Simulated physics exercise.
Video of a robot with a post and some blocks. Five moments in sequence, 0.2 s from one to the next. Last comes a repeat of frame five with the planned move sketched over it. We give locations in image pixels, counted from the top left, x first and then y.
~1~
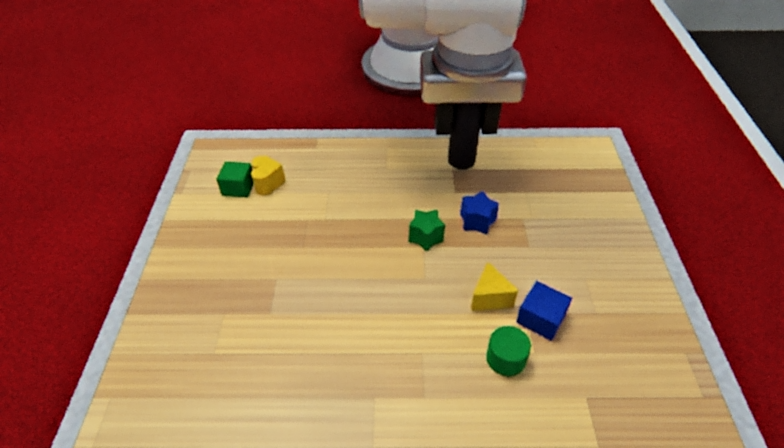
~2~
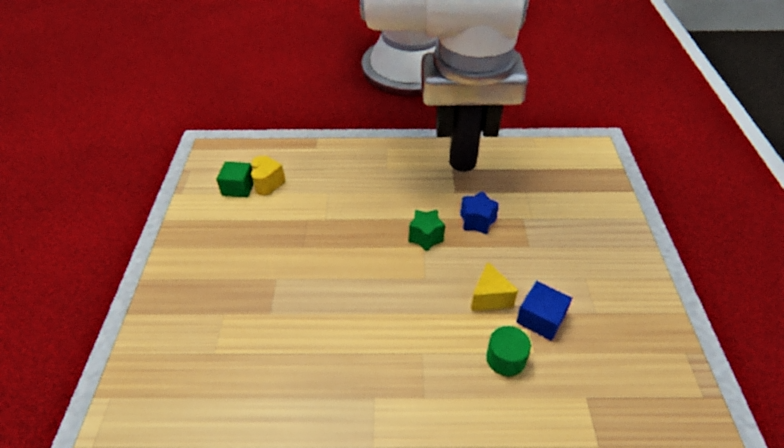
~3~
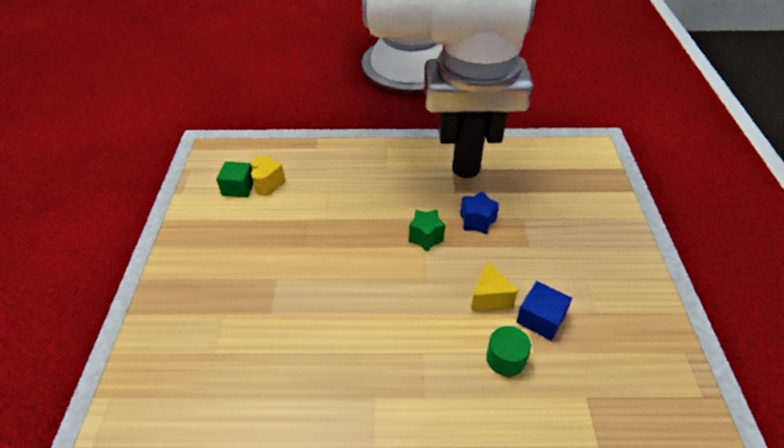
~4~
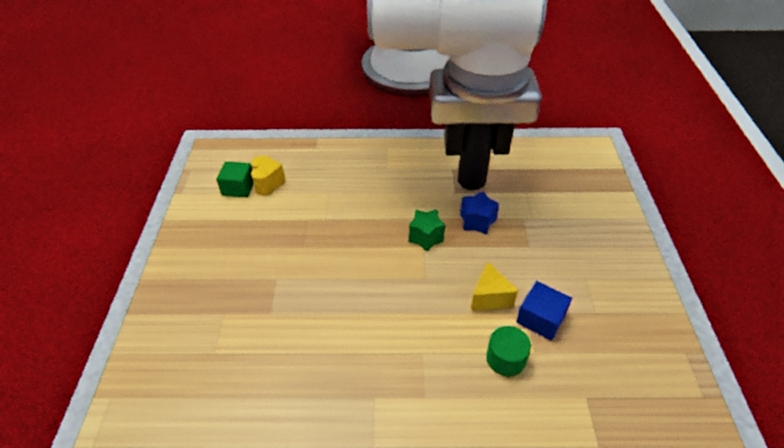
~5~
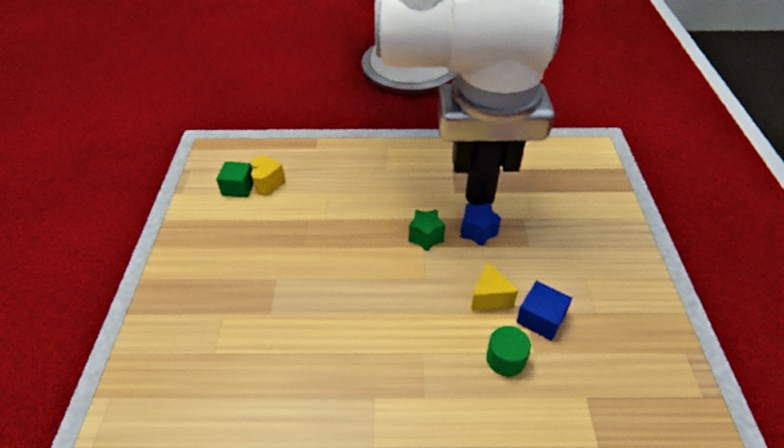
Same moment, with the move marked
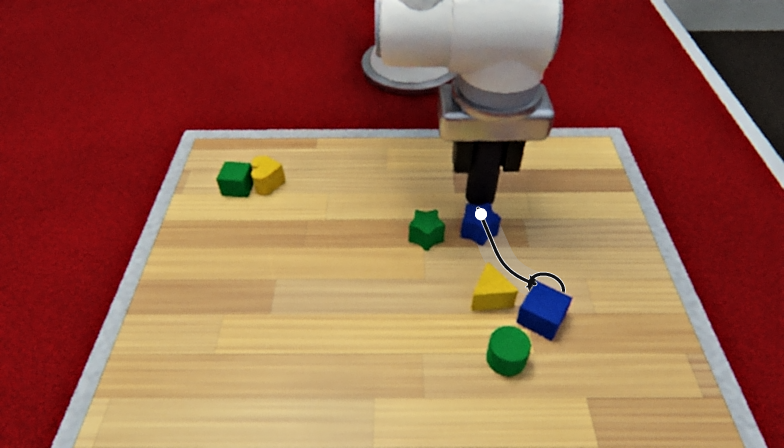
A white robot arm with a black post reaches over the far edge of a pale wooden board on a red surface, seen from above by a still camera. A green cube and yellow block sit at the far left, green and blue stars near the middle, and a yellow triangle, blue cube and green cylinder nearer. The post creeps forward and slightly right, then nudges the blue star a little nearer.
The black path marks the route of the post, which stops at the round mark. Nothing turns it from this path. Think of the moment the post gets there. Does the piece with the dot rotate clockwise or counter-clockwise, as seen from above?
From overhead, clockwise.
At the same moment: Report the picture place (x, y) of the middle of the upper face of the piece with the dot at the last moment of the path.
I predict (483, 262).
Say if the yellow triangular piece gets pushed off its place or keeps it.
It shifts position.
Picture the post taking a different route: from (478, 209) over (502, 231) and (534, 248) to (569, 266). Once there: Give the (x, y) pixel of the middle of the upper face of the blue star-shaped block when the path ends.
Its top middle: (486, 230).
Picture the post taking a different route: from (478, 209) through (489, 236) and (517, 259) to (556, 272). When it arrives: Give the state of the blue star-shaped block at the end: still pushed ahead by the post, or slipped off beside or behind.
When the path is over, you would find the blue star-shaped block off to the side or behind the post.
The line goes from (478, 209) via (490, 237) and (507, 268), ending at (546, 287); the dot is on the blue star-shaped block.
What follows on the original path. One third of the way, post (493, 227); blue star-shaped block (486, 243), turned 25° clockwise.
Two thirds of the way, post (510, 257); blue star-shaped block (483, 262), turned 70° clockwise; yellow triangular piece (492, 292), turned 30° anticlockwise.
At the end, post (550, 276); blue star-shaped block (483, 262), turned 70° clockwise; yellow triangular piece (492, 292), turned 35° anticlockwise; blue four-sided block unmoved.
